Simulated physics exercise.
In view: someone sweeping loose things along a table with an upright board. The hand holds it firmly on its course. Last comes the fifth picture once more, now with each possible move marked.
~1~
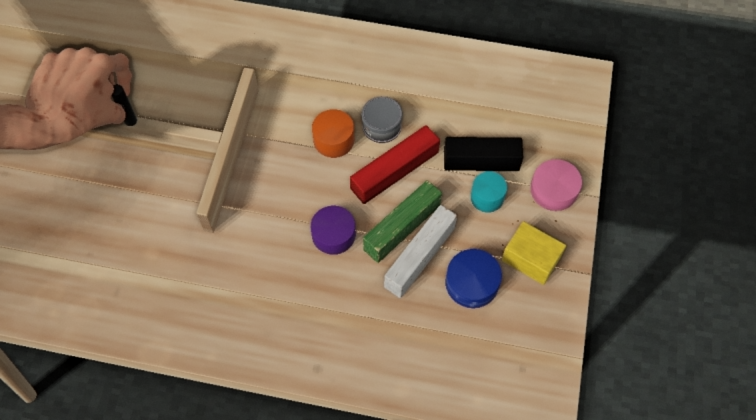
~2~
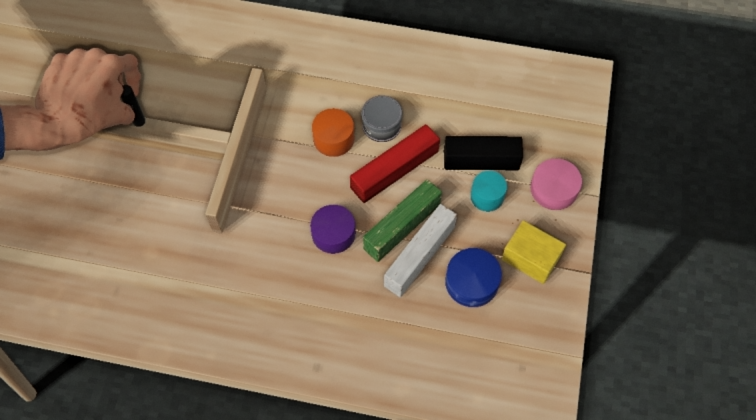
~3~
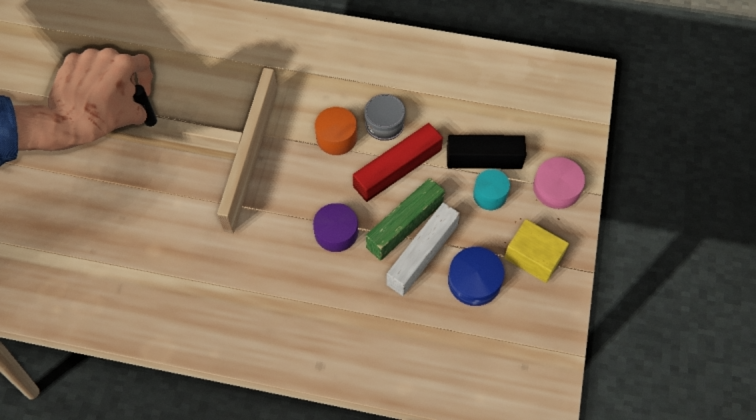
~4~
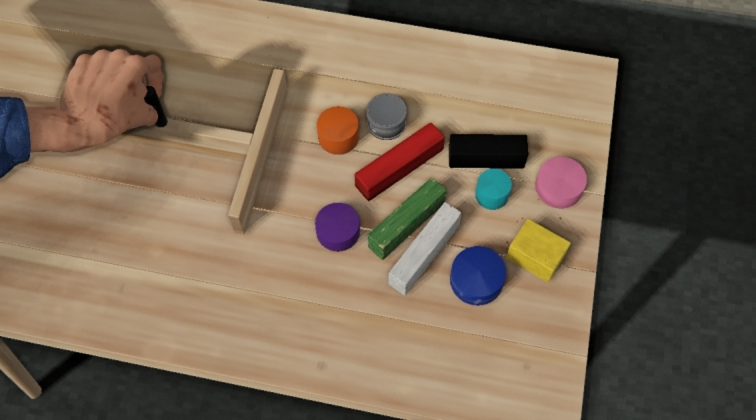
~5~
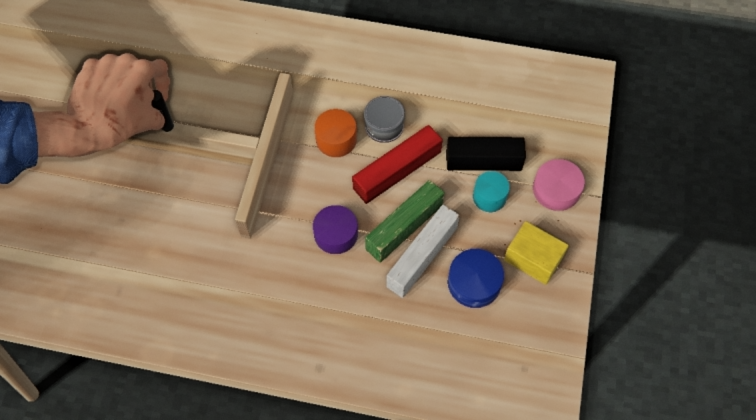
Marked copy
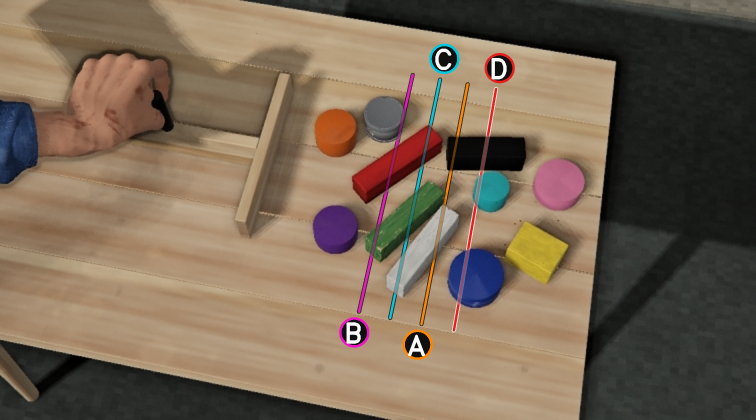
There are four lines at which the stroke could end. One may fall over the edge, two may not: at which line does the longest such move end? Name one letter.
Up to line D.
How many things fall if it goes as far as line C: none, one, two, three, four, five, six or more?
In all, none.
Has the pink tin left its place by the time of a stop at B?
No.
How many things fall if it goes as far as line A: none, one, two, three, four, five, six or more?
In all, none.
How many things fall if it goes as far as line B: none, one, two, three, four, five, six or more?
The count is none.
On the marked copy, A at (446, 196); B at (388, 185); C at (417, 191); D at (476, 201).
With D. Early on, board (340, 157); grey tin (401, 116); orange tin (375, 142).
Further on, board (416, 171); blue tin (518, 292); black stick (533, 157).
At the end, board (475, 181); blue tin (583, 309); yellow block (580, 258); none fallen.
As for the rest, A is within the limit but short; B is within the limit but short; C is within the limit but short.
